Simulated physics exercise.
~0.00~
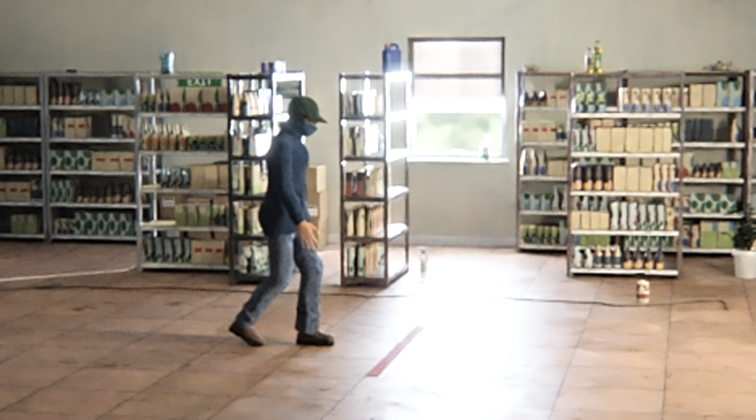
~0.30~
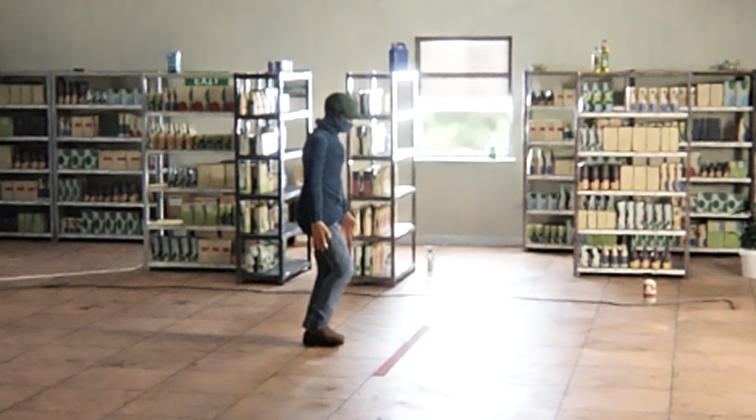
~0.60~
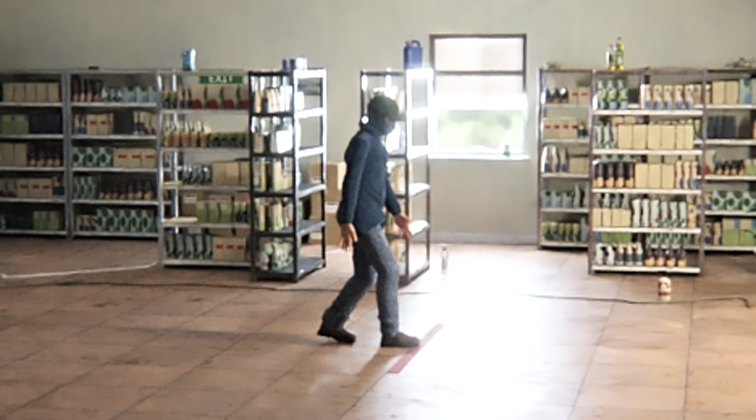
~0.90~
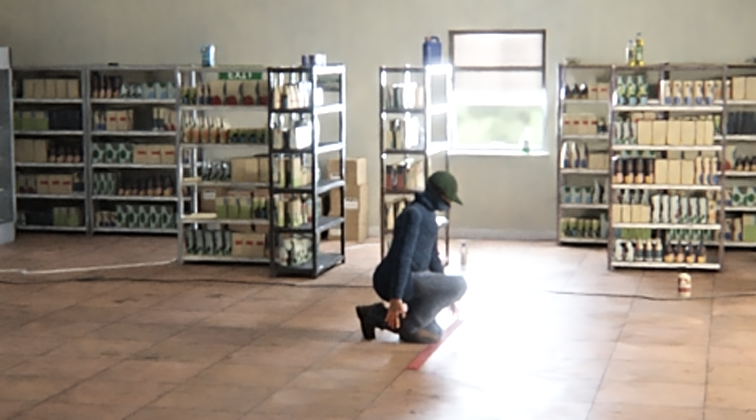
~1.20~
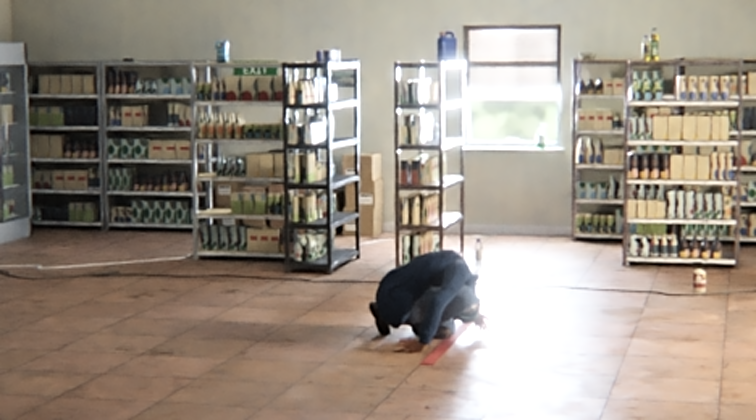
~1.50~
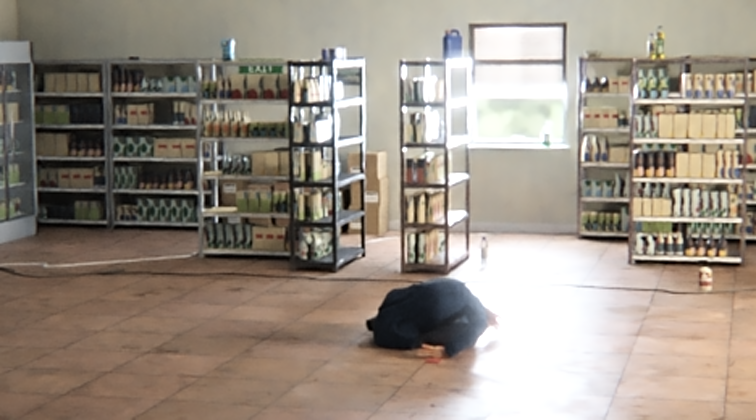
Sunlit storeroom with stocked shelves, a masked person in a green cap walking right, kneeling and curling face-down over a red strip.
